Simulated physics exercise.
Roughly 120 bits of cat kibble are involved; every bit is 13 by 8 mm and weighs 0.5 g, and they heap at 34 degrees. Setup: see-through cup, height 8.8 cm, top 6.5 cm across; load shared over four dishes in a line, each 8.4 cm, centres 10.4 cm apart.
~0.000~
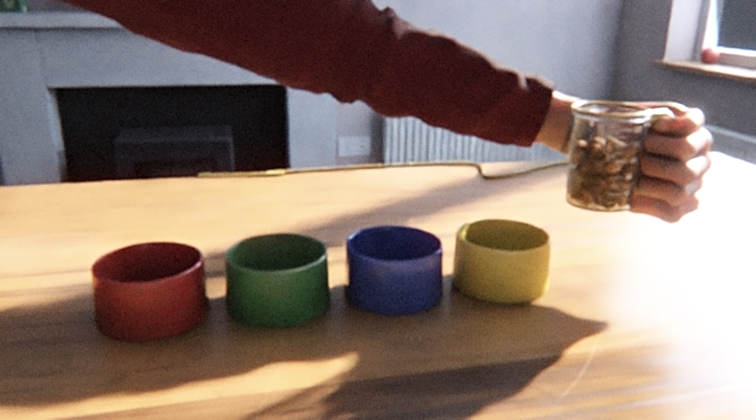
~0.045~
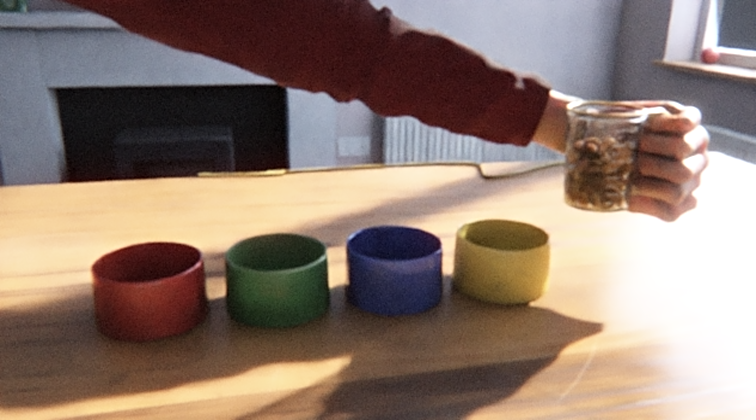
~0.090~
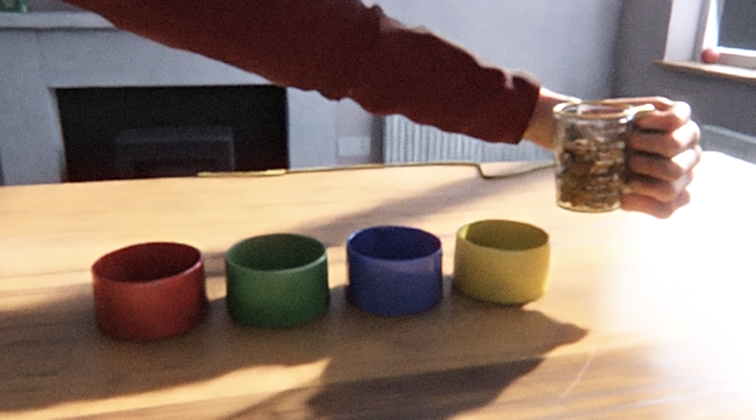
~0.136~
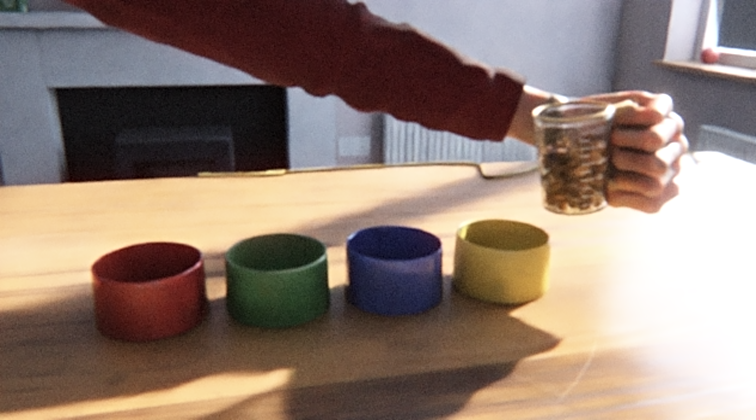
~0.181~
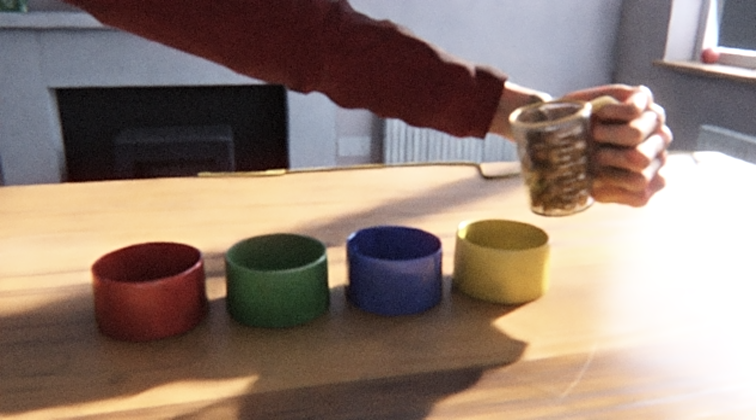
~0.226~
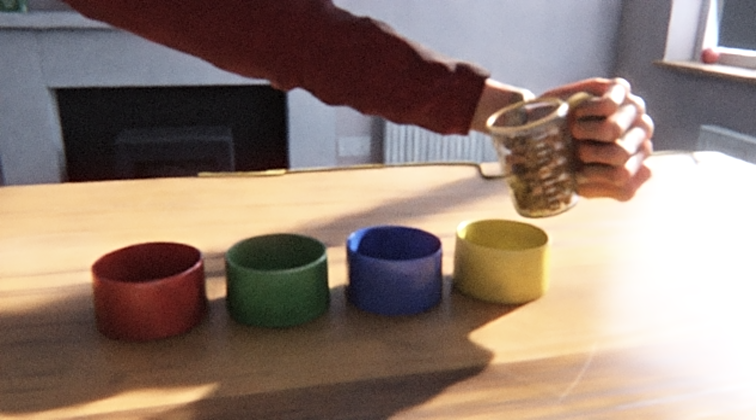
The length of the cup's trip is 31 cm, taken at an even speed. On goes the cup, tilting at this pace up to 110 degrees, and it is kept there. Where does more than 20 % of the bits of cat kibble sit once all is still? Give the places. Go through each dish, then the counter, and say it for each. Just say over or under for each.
Outcome: Red: Goes past a fifth, blue: Stays within a fifth, green: Stays within a fifth, yellow: Stays within a fifth, counter: Goes past a fifth.
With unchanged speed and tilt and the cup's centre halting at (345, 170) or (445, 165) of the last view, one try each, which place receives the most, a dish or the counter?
Top receivers, in order: Green and blue.
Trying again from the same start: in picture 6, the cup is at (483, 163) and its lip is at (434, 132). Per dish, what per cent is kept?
Per cent kept: Red 20; blue 0; green 0; yellow 0.
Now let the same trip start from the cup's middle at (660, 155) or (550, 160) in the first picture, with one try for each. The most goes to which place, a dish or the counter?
In the first try green collects the most, and in the second it's red.
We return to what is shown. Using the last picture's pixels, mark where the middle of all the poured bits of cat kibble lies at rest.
In the last view, approximately (205, 300).
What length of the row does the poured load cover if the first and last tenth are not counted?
Close to 9 centimetres along the dishes.
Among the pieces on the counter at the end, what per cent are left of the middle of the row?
100 %.
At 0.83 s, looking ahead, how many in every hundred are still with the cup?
That would be some 100 per cent.
After 0.59 s, tilt 64 degrees; cup holds 100 %.
After 0.83 s, tilt 93 degrees; cup holds 100 %.
After 1.18 s, tilt 110 degrees; cup holds 45 %, red 25 %.
In the end, at 2.9 s, red 30 %, blue 0 %, green 5 %, yellow 0 %, counter 60 %, cup 5 %.
